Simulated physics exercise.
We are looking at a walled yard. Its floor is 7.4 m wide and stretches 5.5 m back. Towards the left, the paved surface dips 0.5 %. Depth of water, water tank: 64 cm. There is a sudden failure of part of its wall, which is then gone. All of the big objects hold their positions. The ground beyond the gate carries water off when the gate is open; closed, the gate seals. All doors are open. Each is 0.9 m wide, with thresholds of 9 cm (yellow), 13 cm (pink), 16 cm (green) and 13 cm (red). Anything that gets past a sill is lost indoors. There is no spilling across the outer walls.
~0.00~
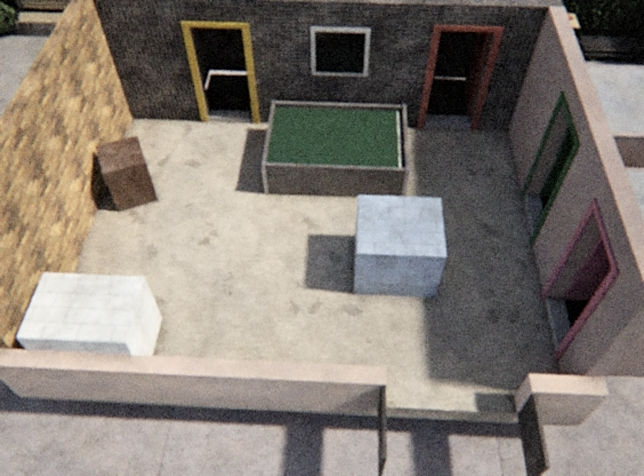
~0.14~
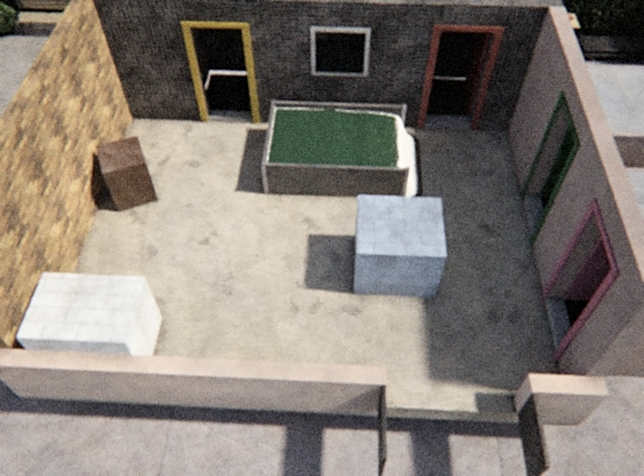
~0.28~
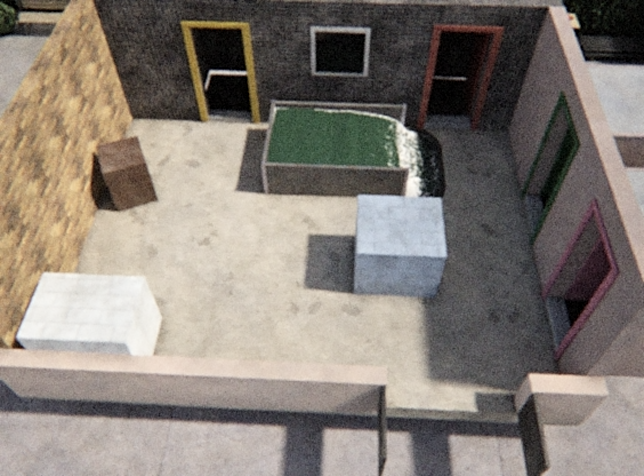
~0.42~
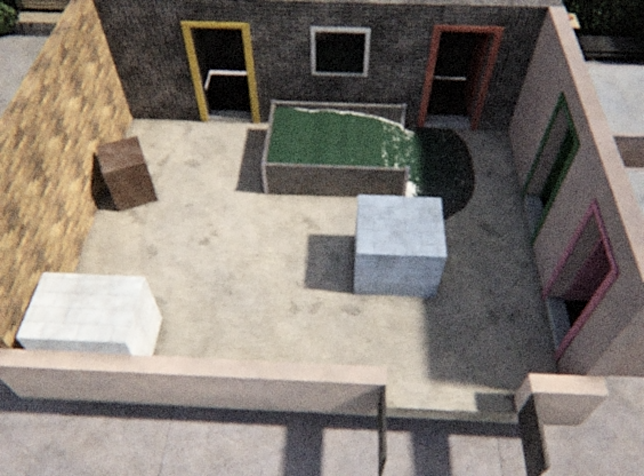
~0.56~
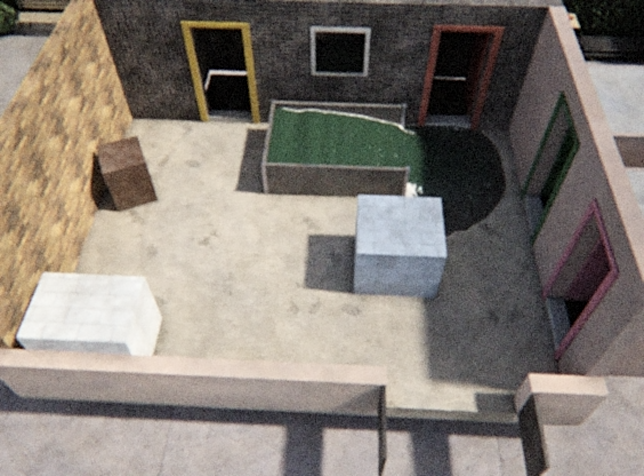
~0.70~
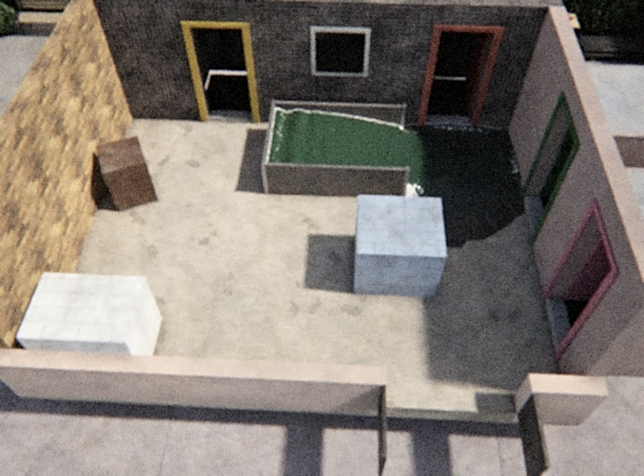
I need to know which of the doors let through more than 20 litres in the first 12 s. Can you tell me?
Yellow door: The inflow ends up lower than the cap; pink door: The inflow ends up lower than the cap; green door: The inflow ends up higher than the cap; red door: The inflow ends up higher than the cap.
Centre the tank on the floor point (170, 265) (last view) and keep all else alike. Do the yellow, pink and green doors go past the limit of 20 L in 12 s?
Lab note: Yellow door limit not exceeded; pink door limit not exceeded; green door limit not exceeded.
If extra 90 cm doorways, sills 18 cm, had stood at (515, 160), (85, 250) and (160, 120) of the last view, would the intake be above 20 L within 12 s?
Result in order - more than that, not enough, not enough.
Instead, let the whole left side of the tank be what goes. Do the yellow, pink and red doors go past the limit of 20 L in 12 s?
Note: Yellow beyond the mark, pink short of the mark, red short of the mark.
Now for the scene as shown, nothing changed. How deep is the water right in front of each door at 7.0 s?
Depths: Yellow door 2 cm, pink door 12 cm, green door 7 cm, red door 8 cm.
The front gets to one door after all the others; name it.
It's the yellow door that comes last.
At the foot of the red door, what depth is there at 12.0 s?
Some 5.0 centimetres of depth.
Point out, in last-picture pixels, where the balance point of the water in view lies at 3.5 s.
The water's centre sits at about (442, 202).
After 1.4 s water covers 20 % of the floor and is deepest (48 cm) near (509, 132); yellow door not reached, pink door not reached, green door 24 cm at the sill, 4 L in, red door 19 cm at the sill, 2 L in.
After 2.2 s water covers 25 % of the floor and is deepest (38 cm) near (471, 130); yellow door not reached, pink door 8 cm at the sill, 0 L in, green door 26 cm at the sill, 29 L in, red door 24 cm at the sill, 21 L in.
After 3.5 s water covers 35 % of the floor and is deepest (30 cm) near (563, 386); yellow door not reached, pink door 9 cm at the sill, 0 L in, green door 19 cm at the sill, 65 L in, red door 23 cm at the sill, 101 L in.
After 7.0 s water covers 55 % of the floor and is deepest (12 cm) near (532, 297); yellow door 2 cm at the sill, 0 L in, pink door 12 cm at the sill, 1 L in, green door 7 cm at the sill, 69 L in, red door 8 cm at the sill, 129 L in.
After 12.0 s water covers 80 % of the floor and is deepest (6 cm) near (527, 217); yellow door 1 cm at the sill, 0 L in, pink door 4 cm at the sill, 1 L in, green door 6 cm at the sill, 69 L in, red door 5 cm at the sill, 129 L in.
